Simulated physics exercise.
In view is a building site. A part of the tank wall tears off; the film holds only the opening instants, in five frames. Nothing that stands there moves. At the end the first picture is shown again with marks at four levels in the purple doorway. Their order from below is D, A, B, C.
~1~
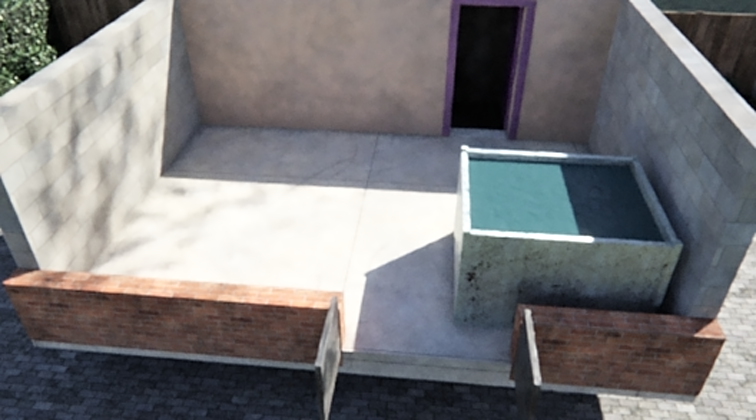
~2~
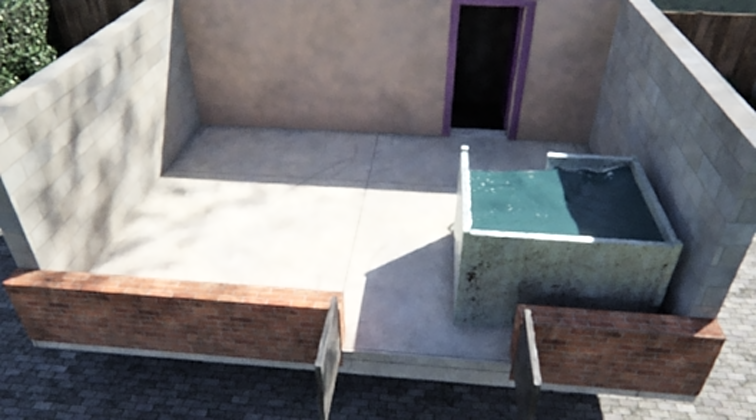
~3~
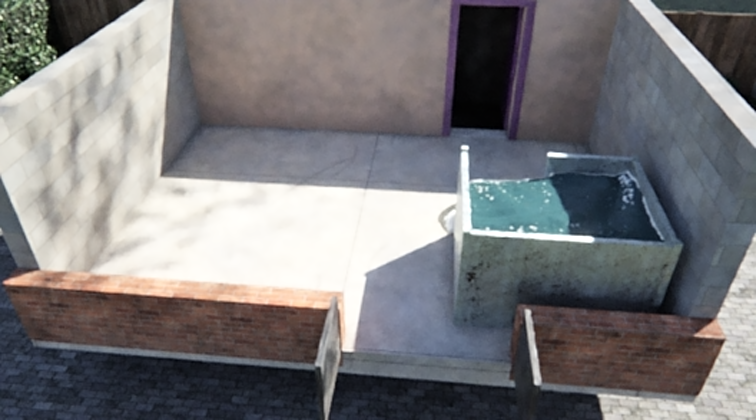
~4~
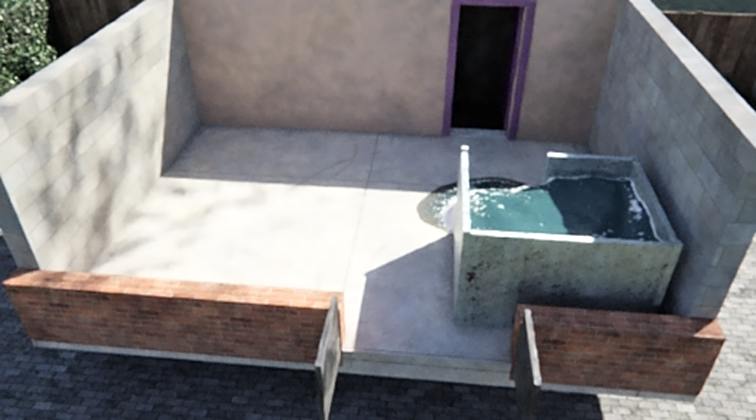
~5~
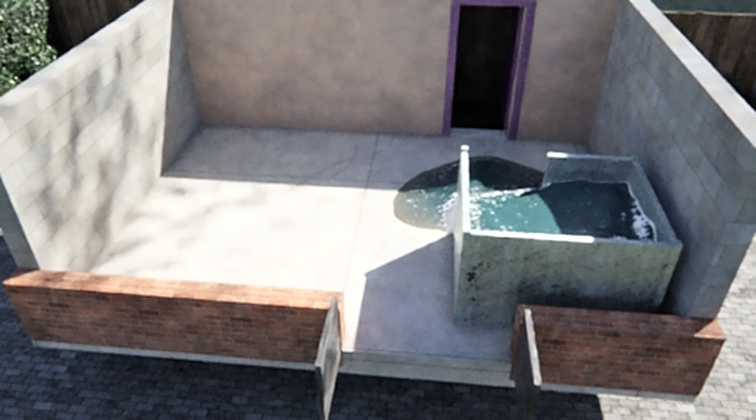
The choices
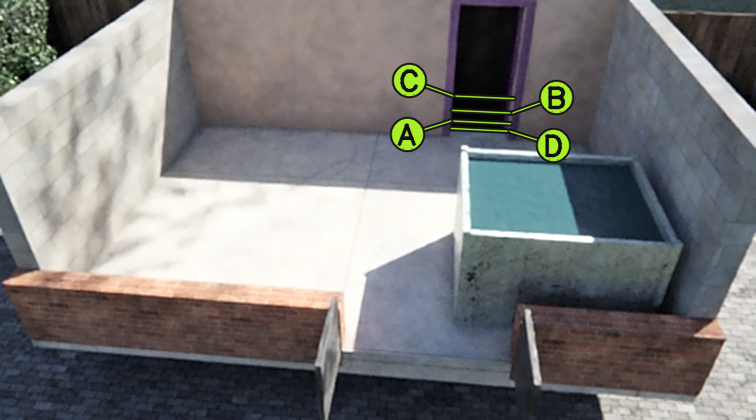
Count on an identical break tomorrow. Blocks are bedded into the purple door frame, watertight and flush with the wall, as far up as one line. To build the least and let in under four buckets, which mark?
Use height B.
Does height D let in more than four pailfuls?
Yes, it does.
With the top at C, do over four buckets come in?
No.
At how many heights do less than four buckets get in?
Two of them.
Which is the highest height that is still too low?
A.
On the marked copy, A at (480, 122); B at (482, 111); C at (483, 97); D at (480, 129); from the bottom up D, A, B, C.
With A, some 15 bucketfuls get in.
With B, a bucket or two gets in.
With C, nothing gets over.
With D, dozens of bucketfuls pour in.
